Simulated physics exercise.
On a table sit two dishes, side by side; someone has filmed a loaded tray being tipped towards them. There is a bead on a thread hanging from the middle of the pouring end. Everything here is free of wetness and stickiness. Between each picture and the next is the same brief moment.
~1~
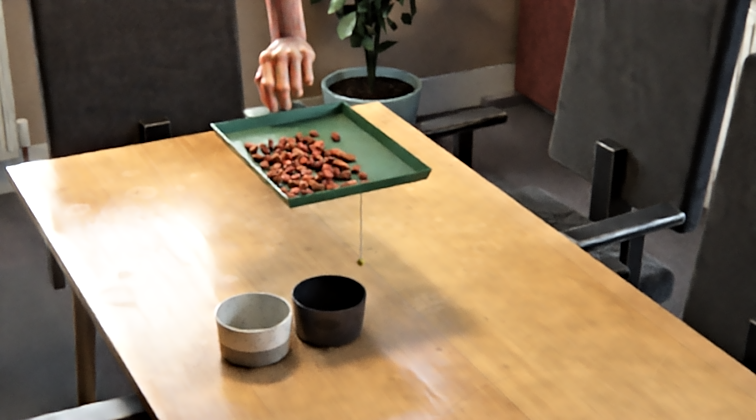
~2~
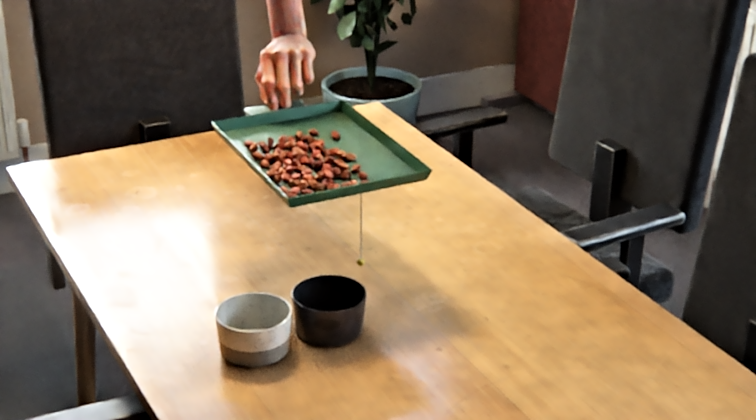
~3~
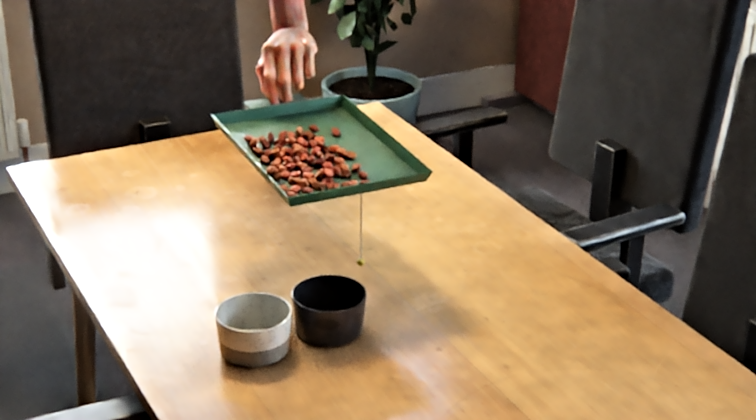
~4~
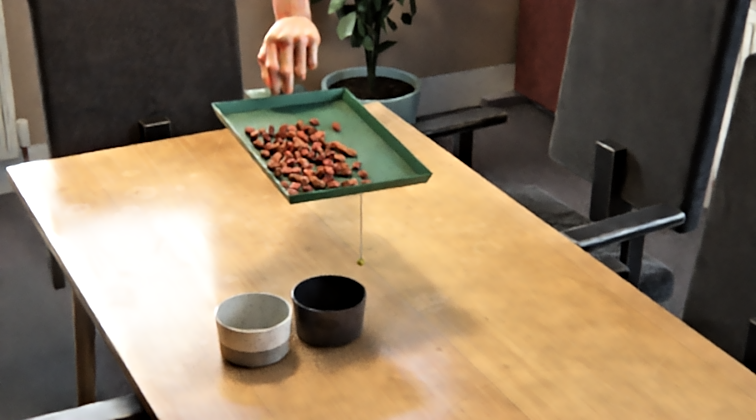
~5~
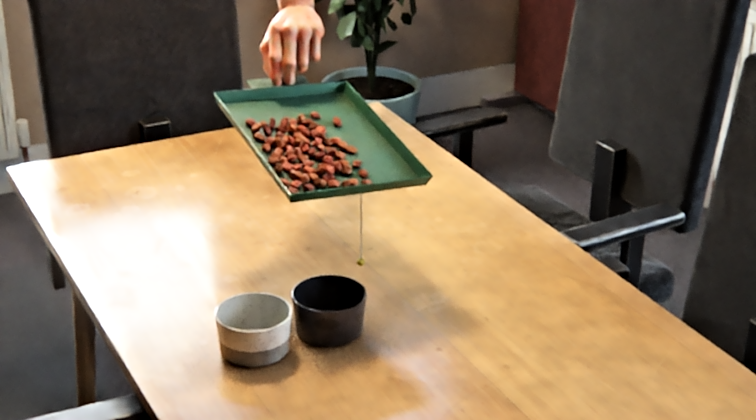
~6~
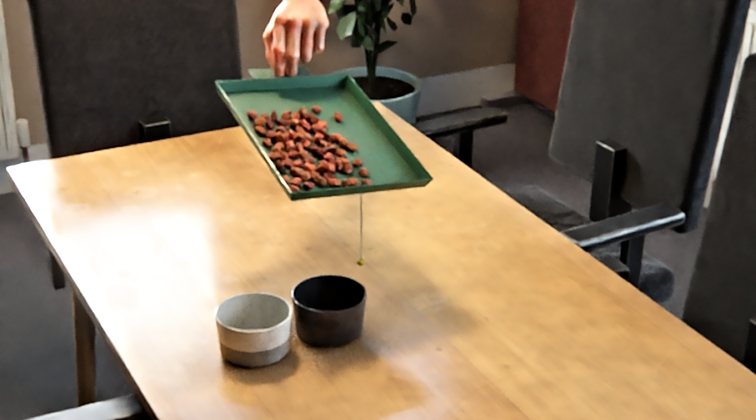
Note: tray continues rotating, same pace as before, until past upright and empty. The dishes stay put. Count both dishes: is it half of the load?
Well, most of it stays out of the dishes by the end.
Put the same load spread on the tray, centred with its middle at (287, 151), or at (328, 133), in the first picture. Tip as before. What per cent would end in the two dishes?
Close to 0 in a hundred, then close to 0 in a hundred.
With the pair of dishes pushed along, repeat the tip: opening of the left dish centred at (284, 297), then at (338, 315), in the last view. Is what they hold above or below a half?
Together the dishes get less than a half first, then less than a half.
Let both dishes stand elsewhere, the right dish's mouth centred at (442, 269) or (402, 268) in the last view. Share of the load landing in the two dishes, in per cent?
Respectively 70 % and 60 %.
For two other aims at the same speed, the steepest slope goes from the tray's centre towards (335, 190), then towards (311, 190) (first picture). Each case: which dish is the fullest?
It would be the right-side one to begin with, and after that the right-side one.
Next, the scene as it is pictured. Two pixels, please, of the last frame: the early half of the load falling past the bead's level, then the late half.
Early-half point (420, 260); late-half point (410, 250).
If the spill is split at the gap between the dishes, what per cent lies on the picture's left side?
0 per cent, about.
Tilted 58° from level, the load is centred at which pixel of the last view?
Centre estimate: (382, 173).
Shortly afterwards, tray tipped steeply; all but a few on the tray; only a few outside both; a little in the air.
Next, tray tipped right over; a little on the tray; near two thirds outside both; near a quarter in the air.
Some moments later, tray tipped past a quarter turn; the whole lot outside both.
In the end, tray tipped past a quarter turn; none at all in the left dish; none at all in the right dish; the whole lot outside both.
